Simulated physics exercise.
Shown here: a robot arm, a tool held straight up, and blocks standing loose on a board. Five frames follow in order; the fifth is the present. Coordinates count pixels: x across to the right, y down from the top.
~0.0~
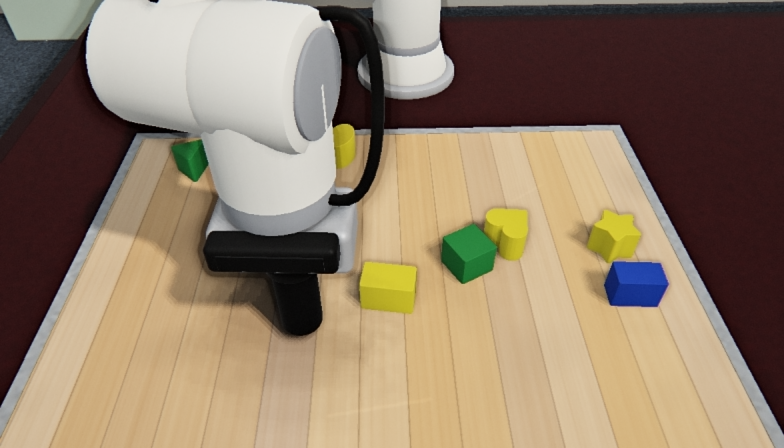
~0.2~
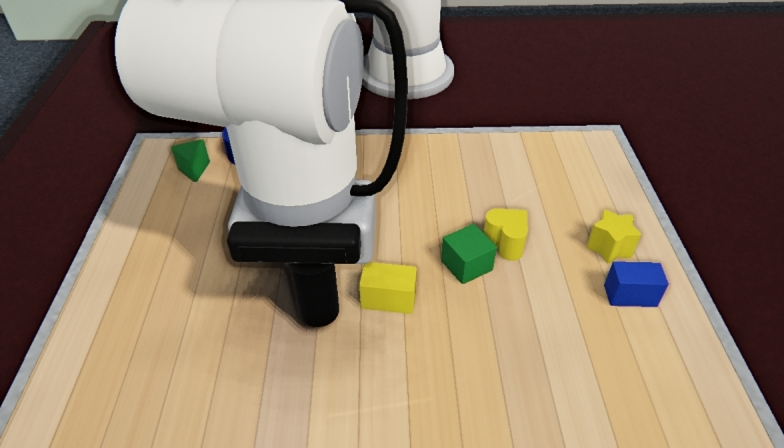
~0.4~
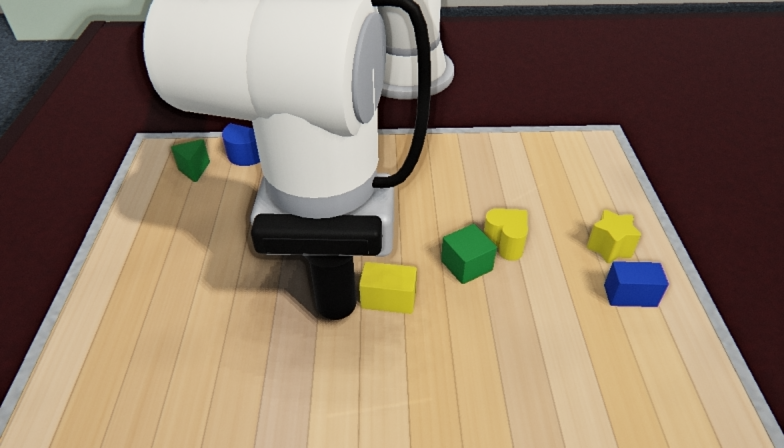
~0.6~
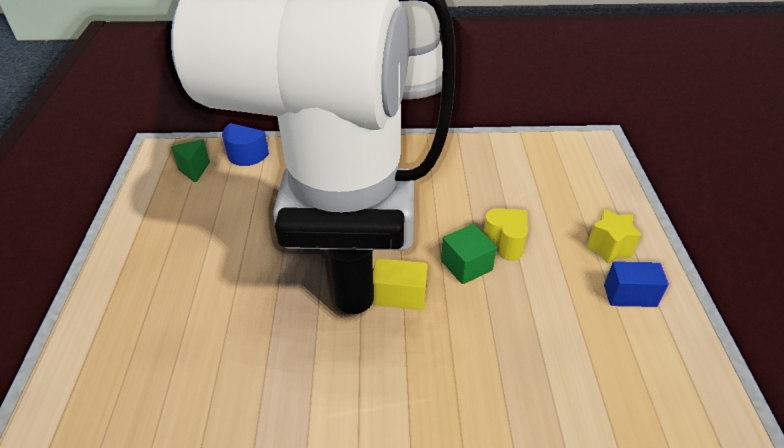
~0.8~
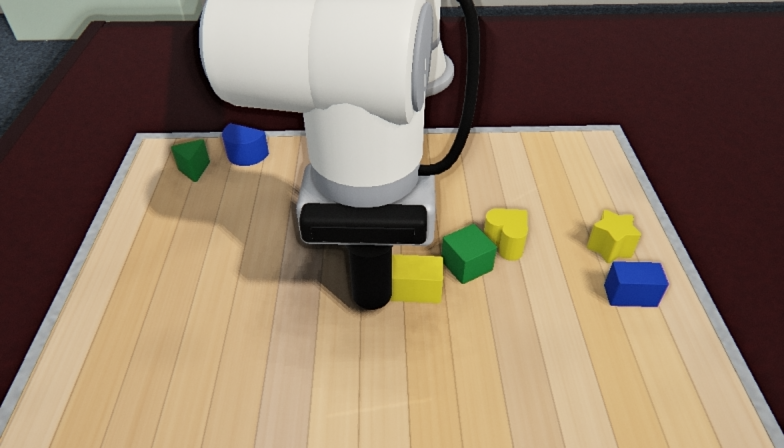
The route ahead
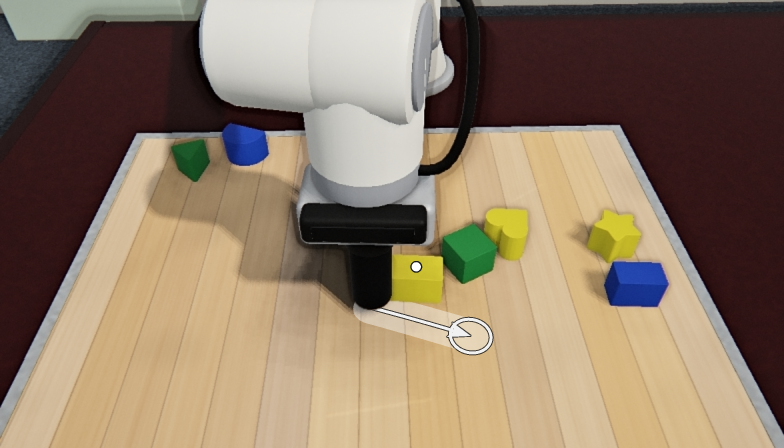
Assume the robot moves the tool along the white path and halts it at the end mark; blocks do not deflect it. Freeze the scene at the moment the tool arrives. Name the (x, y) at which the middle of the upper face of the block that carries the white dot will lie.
About (448, 267).
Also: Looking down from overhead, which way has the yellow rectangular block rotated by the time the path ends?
Viewed from the top, it goes anticlockwise.
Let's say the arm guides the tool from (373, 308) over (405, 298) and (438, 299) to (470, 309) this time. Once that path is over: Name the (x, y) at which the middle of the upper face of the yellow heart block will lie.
Pixel (527, 204).
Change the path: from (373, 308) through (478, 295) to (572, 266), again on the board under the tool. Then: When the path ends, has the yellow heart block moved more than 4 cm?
In short: Yes.
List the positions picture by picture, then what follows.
Tip of the tool (303, 321), middles of tops, yellow rectangular block (388, 276), green square (470, 242), in the first frame.
Tool (320, 313), nothing pushed, in the second frame.
Tool (337, 306), nothing pushed, in the third frame.
Tool (354, 300), yellow rectangular block (400, 272), in the fourth frame.
Tool (372, 296), yellow rectangular block (416, 267), green square (470, 242), in the fifth frame.
The line goes straight from (373, 308) to (471, 336); the dot is on the yellow rectangular block.
On the path given first. Halfway along, tool (421, 309); yellow rectangular block (442, 265), turned 55° anticlockwise; green square (473, 239).
At the end, tool (472, 324); yellow rectangular block (448, 267), turned 70° anticlockwise; green square (474, 237), turned 15° anticlockwise.
